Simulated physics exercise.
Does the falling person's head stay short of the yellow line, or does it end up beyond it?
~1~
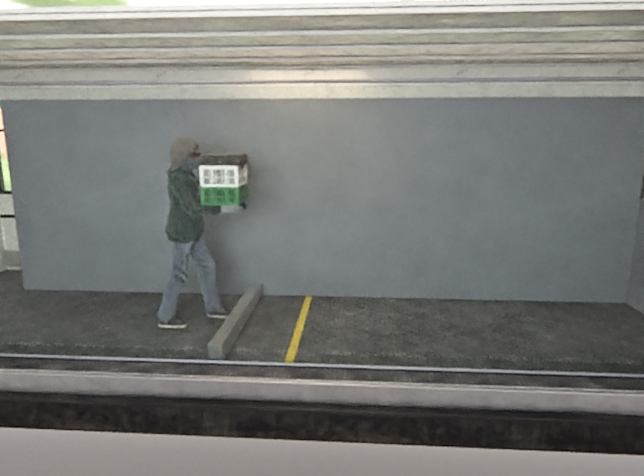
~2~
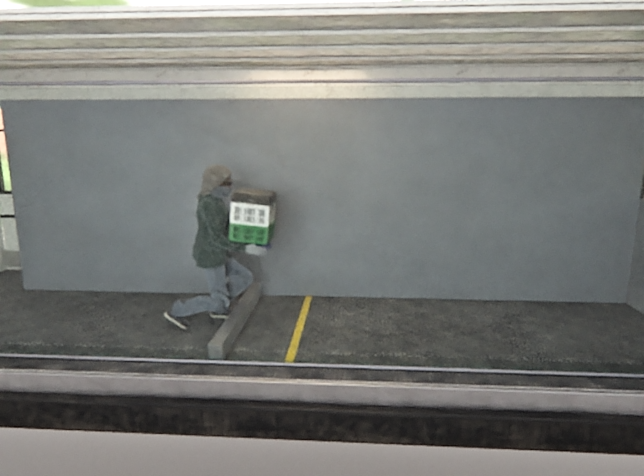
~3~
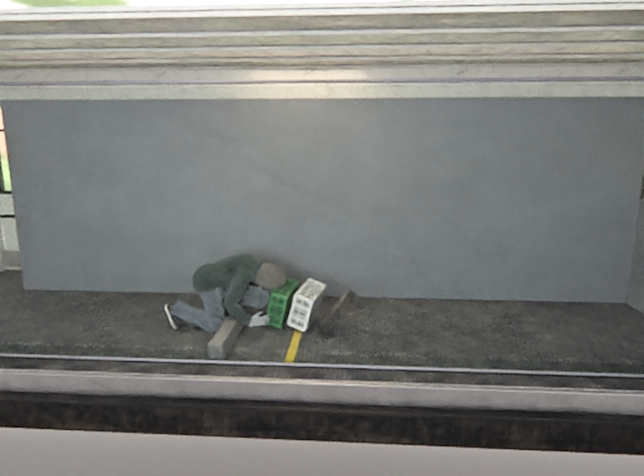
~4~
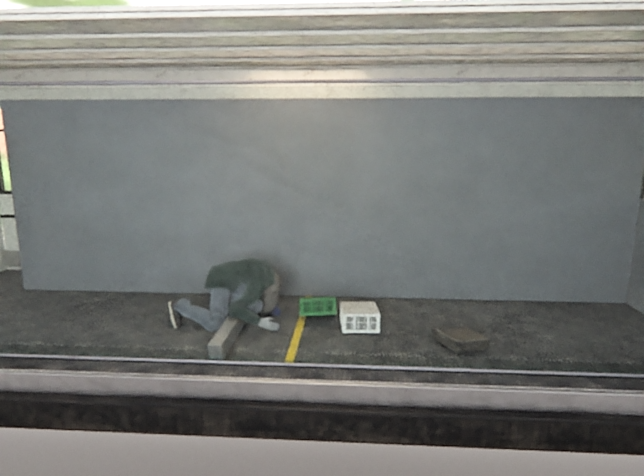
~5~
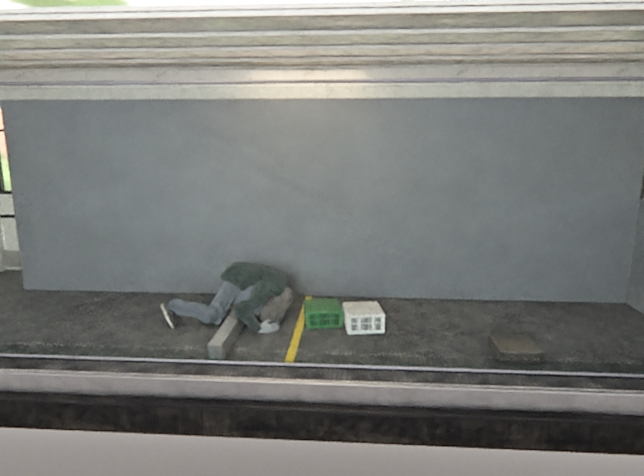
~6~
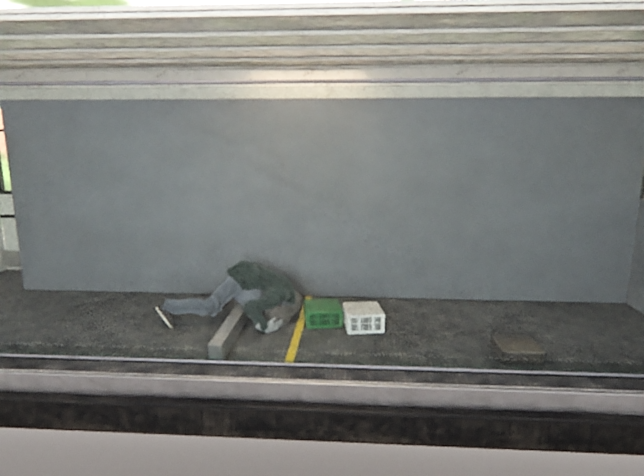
The head stays short of the yellow line, with the person lying slumped forward beside the low grey bar.
